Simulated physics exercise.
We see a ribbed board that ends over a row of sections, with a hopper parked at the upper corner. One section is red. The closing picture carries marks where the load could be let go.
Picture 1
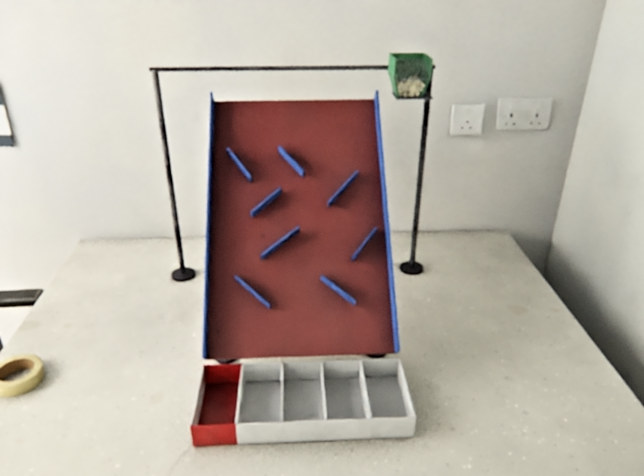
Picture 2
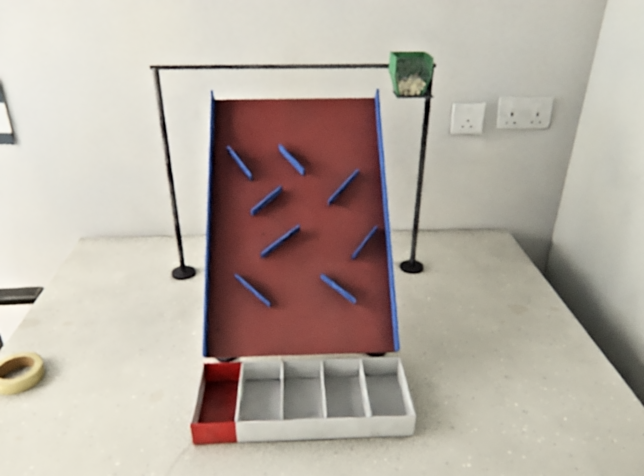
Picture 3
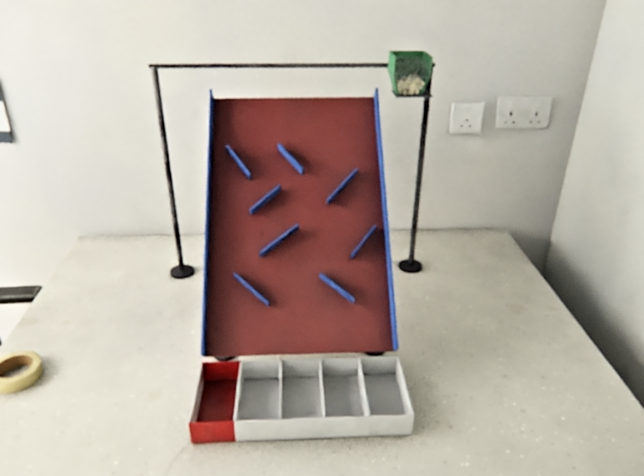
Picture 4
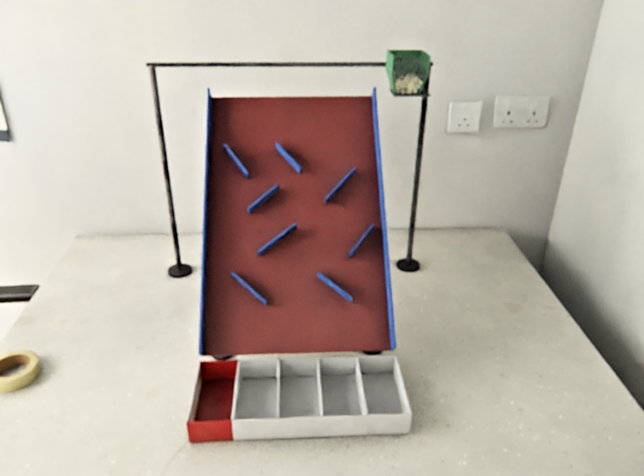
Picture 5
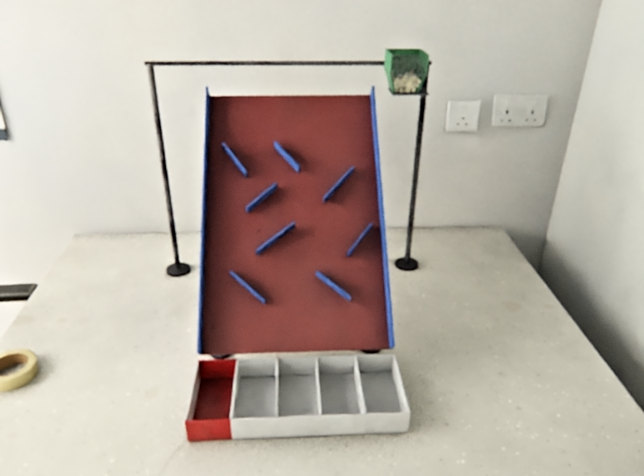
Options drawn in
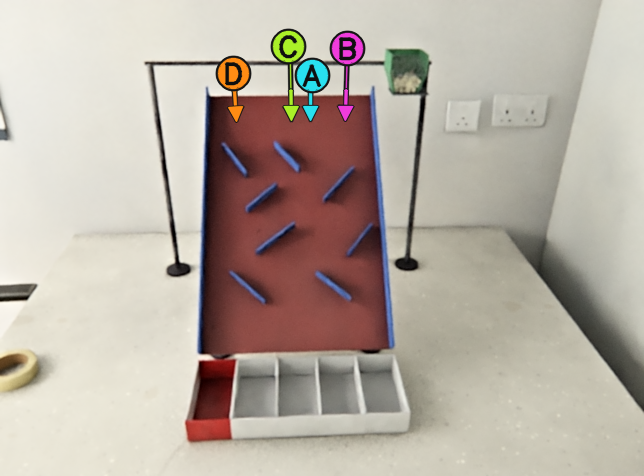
We see a tilted reddish-brown board with slanted blue ribs above a row of five sections, the leftmost red, while a green hopper of white beans sits at the upper right; nothing moves apart from a slight shift in view.
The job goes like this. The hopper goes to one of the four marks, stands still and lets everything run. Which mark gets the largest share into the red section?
Choose D.
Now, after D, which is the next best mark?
Here it is mark C.
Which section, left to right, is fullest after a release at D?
It is the first one.
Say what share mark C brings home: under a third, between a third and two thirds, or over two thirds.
Under a third.
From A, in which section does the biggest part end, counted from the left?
The third from the left.
On the marked copy, mark A meets the board at (310, 115); mark B meets the board at (345, 115); mark C meets the board at (291, 115); mark D meets the board at (236, 116).
If A is chosen, none in the red section, nearly all in other sections, a stray few outside the box.
If B is chosen, none in the red section, most in other sections, a small part held on the board, a small part outside the box.
If C is chosen, a small part in the red section, most in other sections, a small part held on the board.
If D is chosen, about half in the red section, about a quarter in other sections, a small part held on the board, a small part outside the box.
